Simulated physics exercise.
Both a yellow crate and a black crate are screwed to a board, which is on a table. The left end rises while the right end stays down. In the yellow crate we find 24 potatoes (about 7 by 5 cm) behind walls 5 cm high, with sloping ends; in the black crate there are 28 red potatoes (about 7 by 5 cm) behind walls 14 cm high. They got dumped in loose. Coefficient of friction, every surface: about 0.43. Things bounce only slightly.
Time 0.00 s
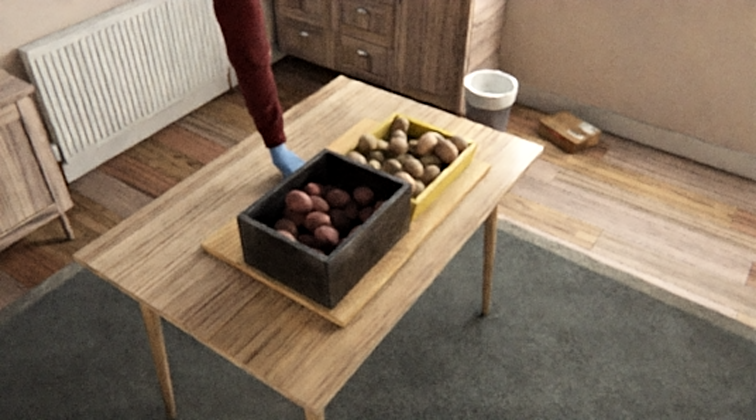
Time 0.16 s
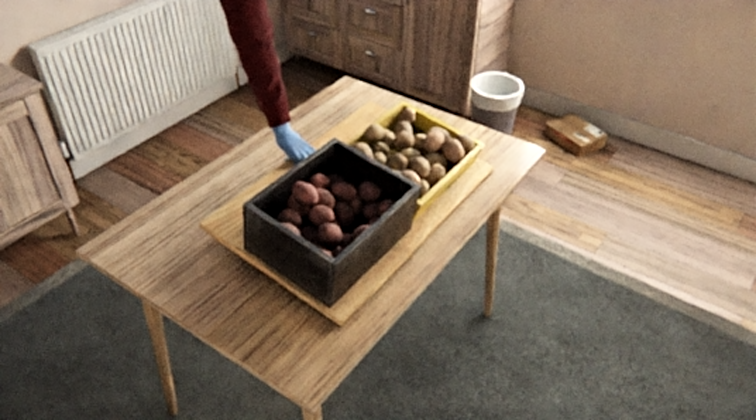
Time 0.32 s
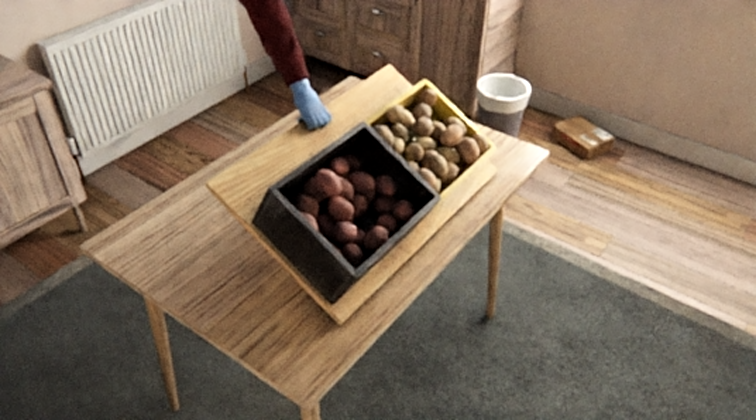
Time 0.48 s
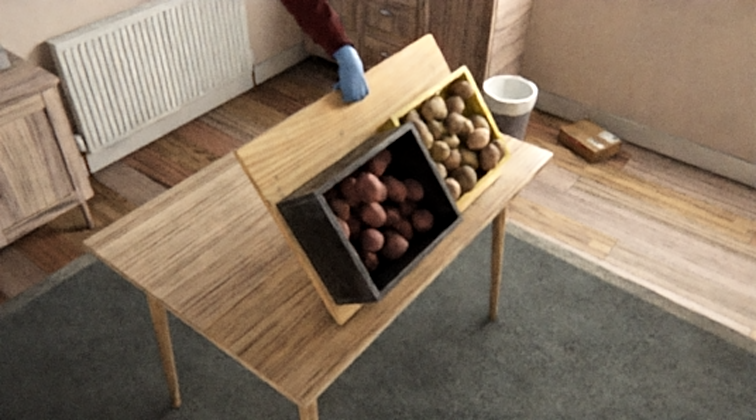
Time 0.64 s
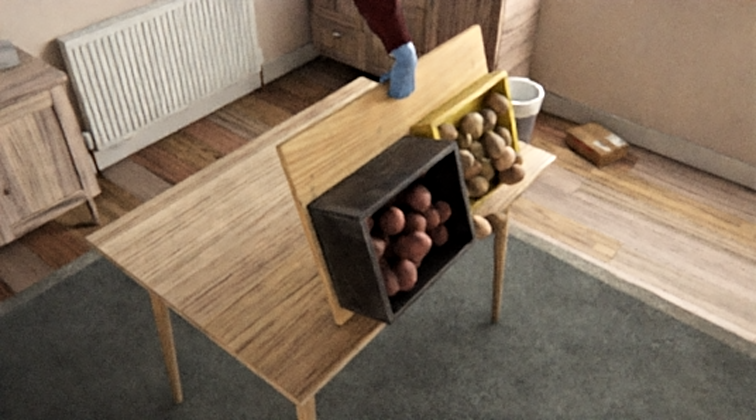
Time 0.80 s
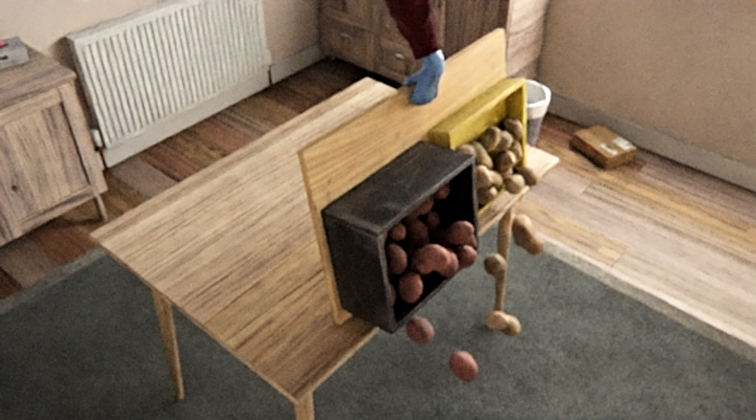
A blue-gloved hand in a dark red sleeve lifts the far edge of a wooden board, tilting it steeply until red and pale brown potatoes tumble off the near side. On it sit a black crate of red potatoes, left, and a yellow crate of brown ones, right. The slightly shifting high view shows a wooden table on a grey rug, near a white radiator.
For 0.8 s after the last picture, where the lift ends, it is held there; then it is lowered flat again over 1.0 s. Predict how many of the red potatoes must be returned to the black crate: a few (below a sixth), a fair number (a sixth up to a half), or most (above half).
A fair number.
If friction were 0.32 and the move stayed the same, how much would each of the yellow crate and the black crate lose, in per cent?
Then yellow crate 70, black crate 30 per cent.
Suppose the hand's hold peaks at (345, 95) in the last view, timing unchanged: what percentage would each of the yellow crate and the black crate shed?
Yellow crate 20 %, black crate 0 %.
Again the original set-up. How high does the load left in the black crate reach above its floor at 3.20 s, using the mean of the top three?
Height: About 9 cm.
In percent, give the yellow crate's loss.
Yellow crate: 80% lost.
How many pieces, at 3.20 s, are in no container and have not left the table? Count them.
The count is about 0.
After 1.18 s, tilt 80°; the yellow crate is down by 15 of 24 and the black crate is down by 10 of 28.
After 1.66 s, tilt 79°; the yellow crate is down by 18 of 24 and the black crate is down by 10 of 28.
After 2.34 s, tilt 13°; the yellow crate is down by 18 of 24 and the black crate is down by 10 of 28.
When it is over (at 3.20 s), the yellow crate is down by 18 of 24 and the black crate is down by 10 of 28. Asked share, 10 of 28, 36 per cent.
